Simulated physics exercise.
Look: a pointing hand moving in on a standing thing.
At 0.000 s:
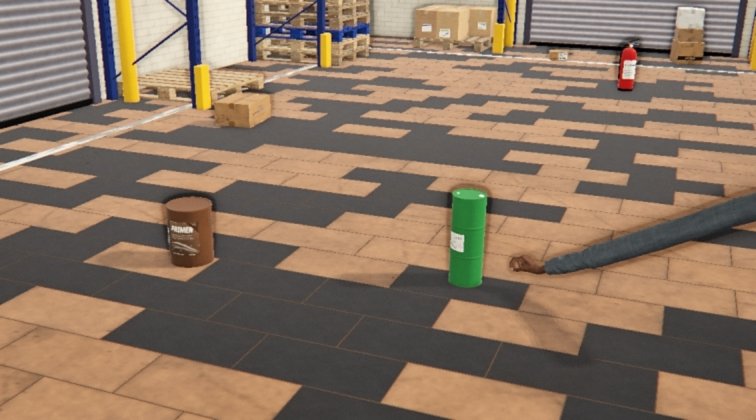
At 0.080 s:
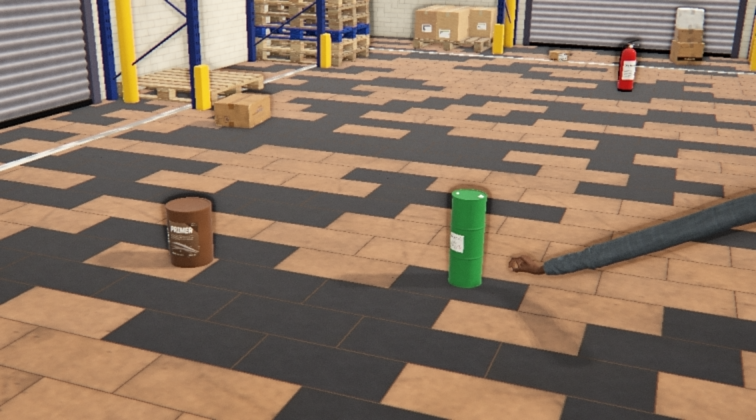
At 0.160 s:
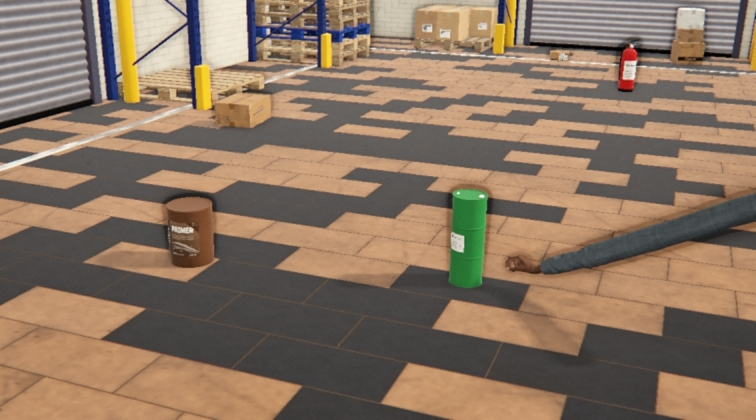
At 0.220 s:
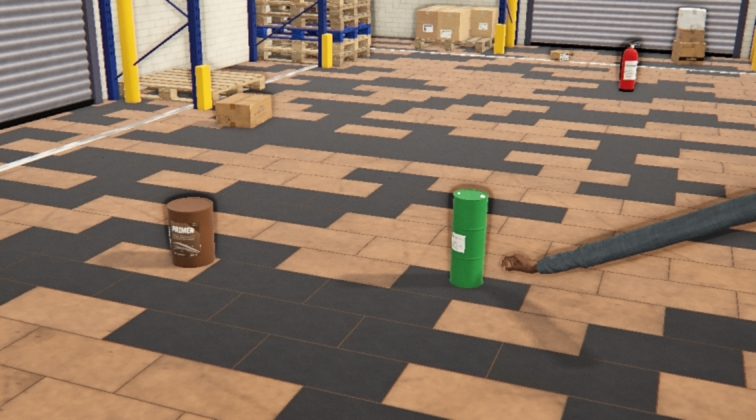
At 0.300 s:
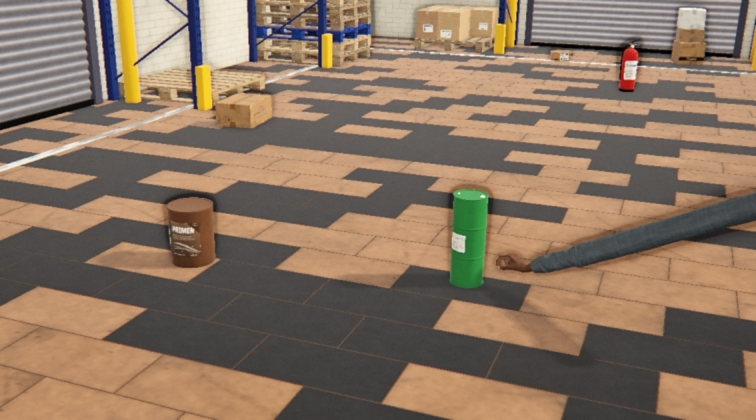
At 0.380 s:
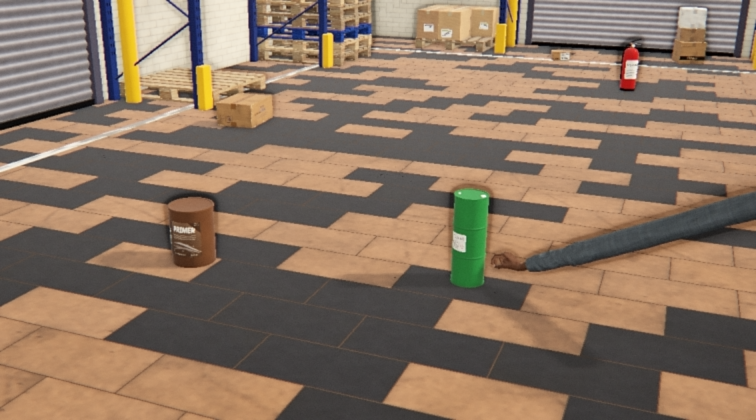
Pointing hand on a dark-sleeved arm inching left toward a standing green canister, with a brown drum still on the warehouse floor.
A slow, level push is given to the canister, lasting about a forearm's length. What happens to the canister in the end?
It is going to resist falling.
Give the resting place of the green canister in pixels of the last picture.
Around (401, 228).
Around 0.68 s, green canister displaced a little near (455, 236).
Around 1.08 s, green canister displaced about its own width near (427, 232).
Around 1.38 s, green canister displaced well along near (407, 229).
Finally (2.2 s), moved from the start, green canister. Final places as the last picture's camera would see them, green canister near (401, 228).
